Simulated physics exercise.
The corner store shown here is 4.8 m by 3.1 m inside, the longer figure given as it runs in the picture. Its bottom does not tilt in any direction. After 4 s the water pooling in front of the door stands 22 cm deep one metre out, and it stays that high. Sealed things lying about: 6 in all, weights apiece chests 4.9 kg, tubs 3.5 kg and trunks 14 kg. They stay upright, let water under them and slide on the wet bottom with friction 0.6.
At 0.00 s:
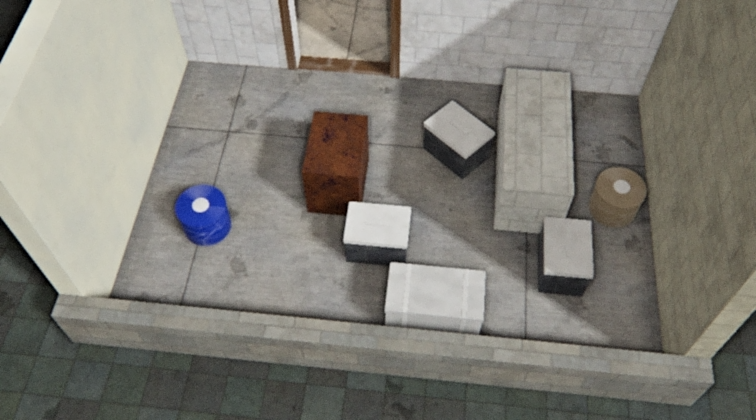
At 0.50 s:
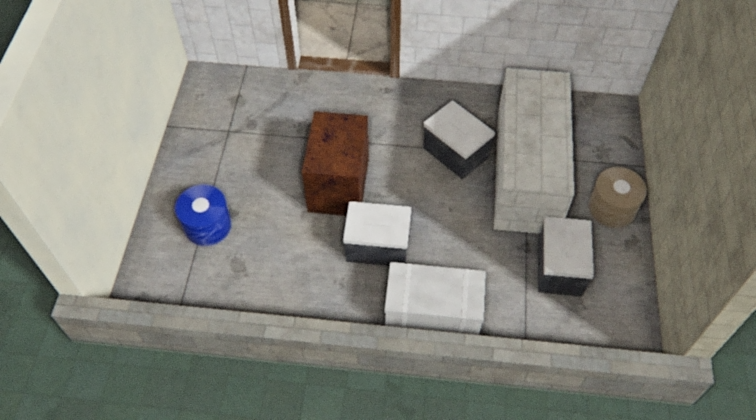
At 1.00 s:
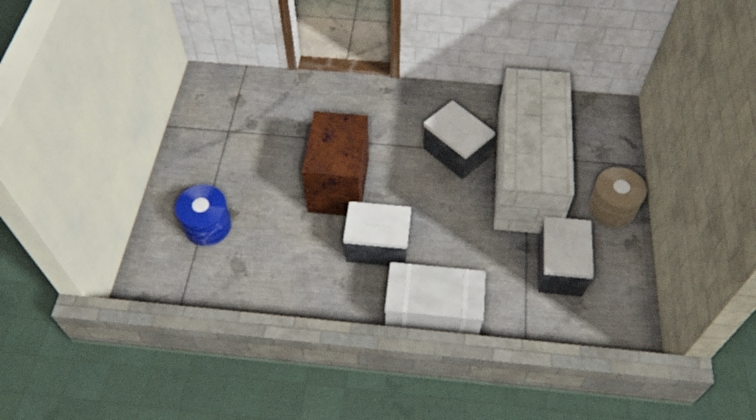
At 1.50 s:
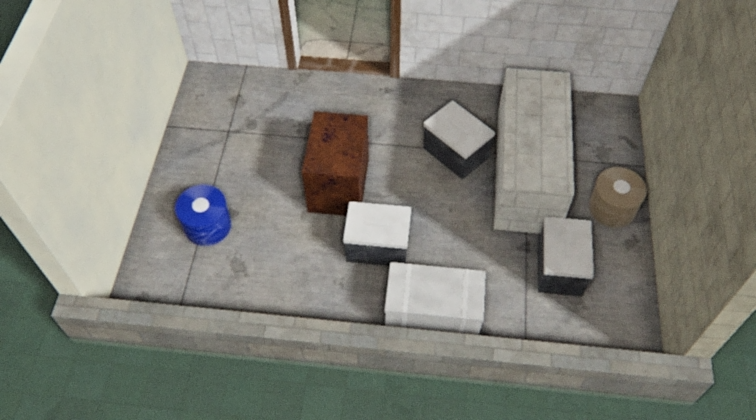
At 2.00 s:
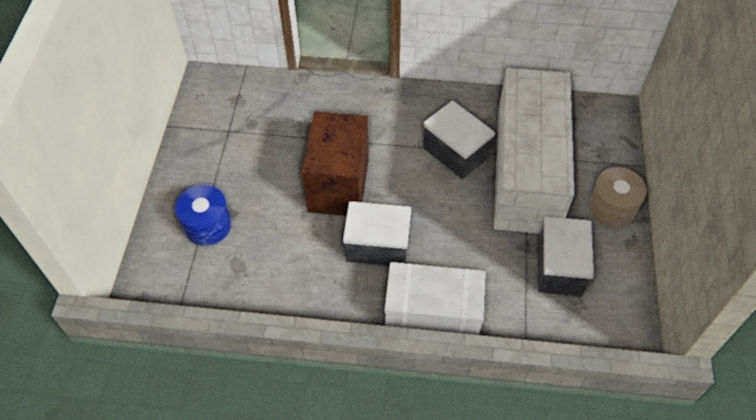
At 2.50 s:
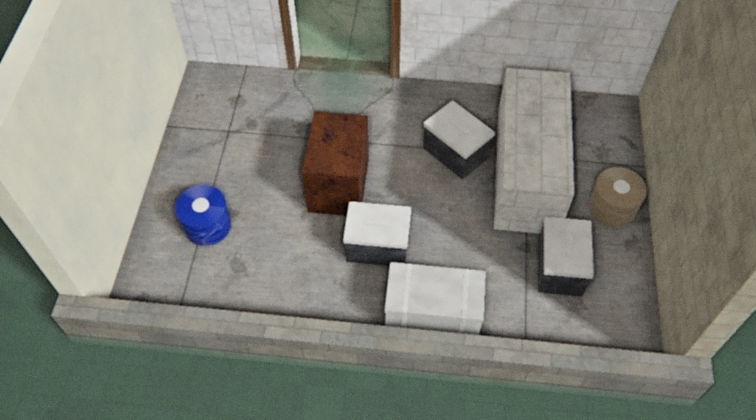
Greenish water spreads over the dark tiles outside a small, roofless store, seen from above by a still camera, then clouds the doorway at the back. Inside on the grey floor sit a blue tub at left, a rusty-brown block near the middle, pale-topped boxes, a long pale block and a tan tub at right. A faint sheet of water slips through the doorway onto the floor, while every object stays still.
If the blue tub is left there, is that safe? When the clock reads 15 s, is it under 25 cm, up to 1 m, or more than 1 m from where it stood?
More than 1 m.
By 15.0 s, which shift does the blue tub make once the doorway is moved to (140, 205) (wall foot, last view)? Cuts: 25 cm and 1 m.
Blue tub: Goes a long way.
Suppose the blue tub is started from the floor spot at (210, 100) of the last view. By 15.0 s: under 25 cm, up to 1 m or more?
Here it goes just a bit.
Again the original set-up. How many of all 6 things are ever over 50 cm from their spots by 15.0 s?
That comes to 6.
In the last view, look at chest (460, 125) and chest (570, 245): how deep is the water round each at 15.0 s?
First about 12 cm, second about 15 cm.
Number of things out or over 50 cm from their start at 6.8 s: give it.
The count is 1.
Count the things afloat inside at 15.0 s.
At that moment it comes to 6.
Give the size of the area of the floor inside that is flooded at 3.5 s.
At that time the wet patch spans about 2.5 m2.
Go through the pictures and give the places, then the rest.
The first picture shows the blue tub at (201, 205) rests on the ground; 0.0 m2 under water; 0 of 6 have shifted.
The second picture shows the blue tub at (201, 205), on the bottom; 0.0 m2 under water; 0 of 6 have shifted.
The third picture shows the blue tub at (201, 205) rests on the ground; 0.0 m2 under water; 0 of 6 have shifted.
The fourth picture shows the blue tub at (201, 205), on the bottom; water covers 0.0 m2; 0 of 6 have shifted.
The fifth picture shows the blue tub at (201, 205), on the bottom; water covers 0.0 m2; 0 of 6 have shifted.
The sixth picture shows the blue tub at (201, 205) rests on the ground; water covers 0.5 m2; 0 of 6 have shifted.
After 3.5 s the blue tub is near (201, 205), 0.0 m from its start, aground; 0 afloat.
After 6.8 s the blue tub is near (179, 260), 0.6 m from its start, afloat; 3 afloat.
After 11.0 s the blue tub is near (358, 257), 1.5 m from its start, afloat; 6 afloat.
After 15.0 s the blue tub is near (551, 306), 3.2 m from its start, afloat; 6 afloat.
